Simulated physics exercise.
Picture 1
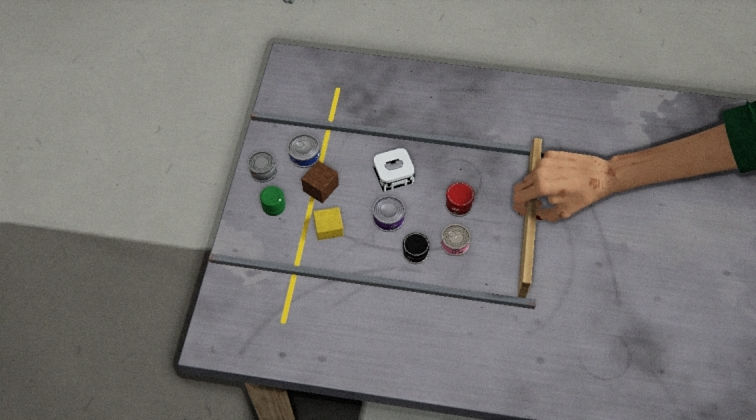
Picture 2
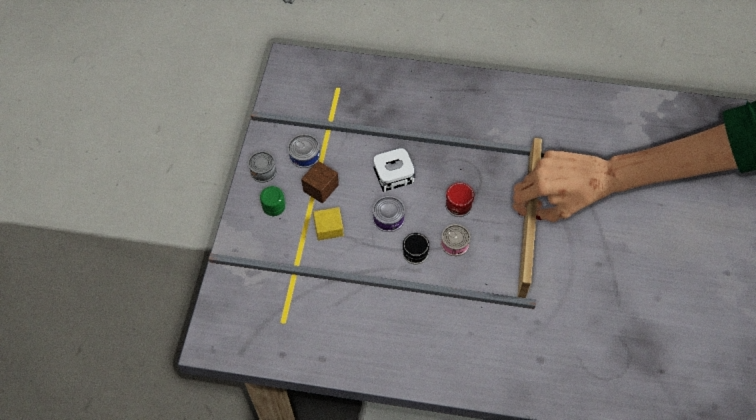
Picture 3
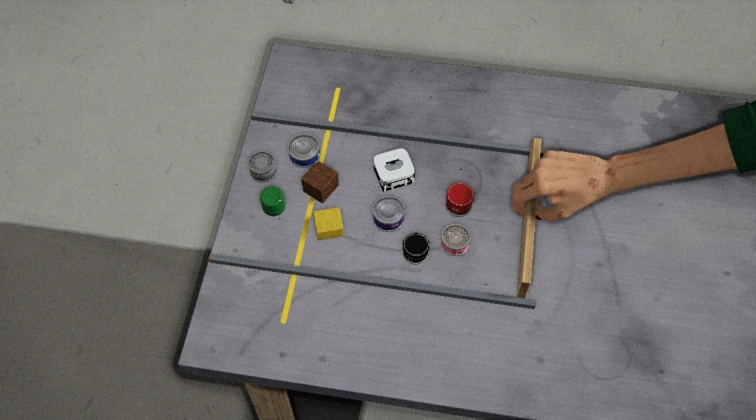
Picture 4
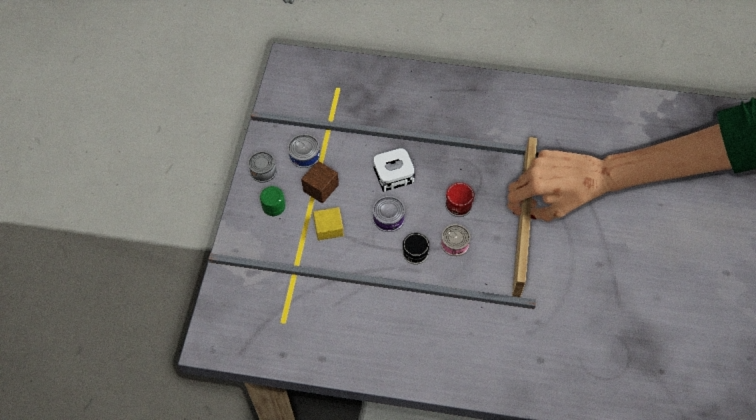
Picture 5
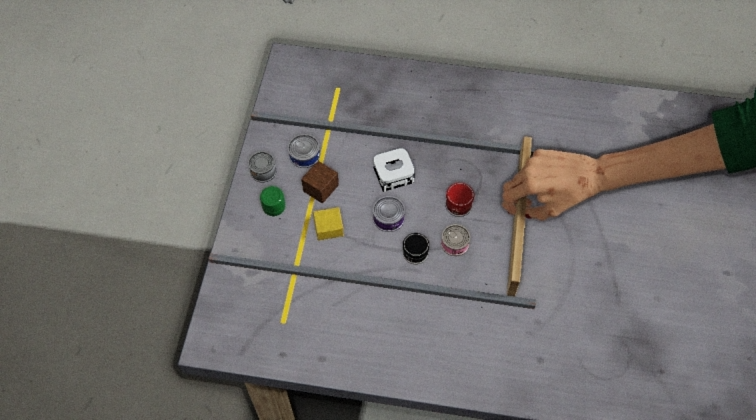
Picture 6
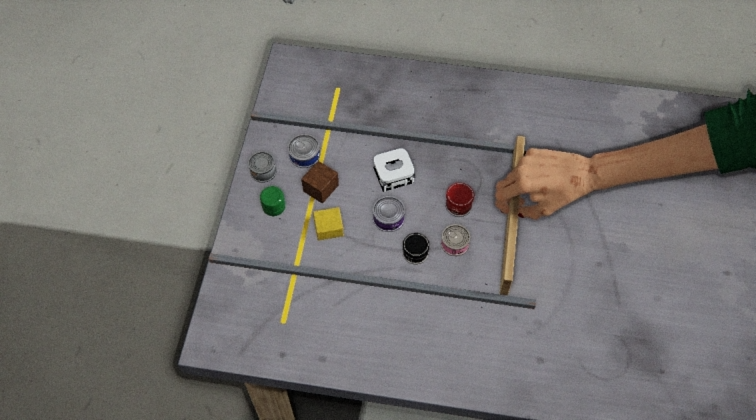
To begin with, a hand grips an upright wooden board at the right of a scatter of small tins, pots and blocks on a grey tabletop, barely moving. Then the hand slides the board slightly left, towards the red tin, while the small things stay still.
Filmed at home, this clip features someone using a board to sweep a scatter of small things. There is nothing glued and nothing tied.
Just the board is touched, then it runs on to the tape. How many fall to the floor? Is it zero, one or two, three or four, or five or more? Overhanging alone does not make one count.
Nothing spills over.
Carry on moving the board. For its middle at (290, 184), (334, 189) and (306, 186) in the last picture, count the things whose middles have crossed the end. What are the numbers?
Going through the three places, I get 1, 0 and 0.
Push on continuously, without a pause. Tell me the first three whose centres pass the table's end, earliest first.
It runs the grey pot, the blue pot, and lastly the brown block.
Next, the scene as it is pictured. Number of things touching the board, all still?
It's 5.
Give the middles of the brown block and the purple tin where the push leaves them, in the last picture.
The brown block ends up near (275, 175), and the purple tin near (296, 198).
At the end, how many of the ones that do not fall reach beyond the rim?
0 in all.
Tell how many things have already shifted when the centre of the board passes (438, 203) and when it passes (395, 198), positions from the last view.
So far 3, and 5 at the second.
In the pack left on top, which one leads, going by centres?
That'd be the grey pot, foremost of the lot.
Soon after, none off yet; grey pot at rest near (262, 167); green lid at rest near (273, 201); blue pot at rest near (304, 151).
In the end, the number that fall off is zero.
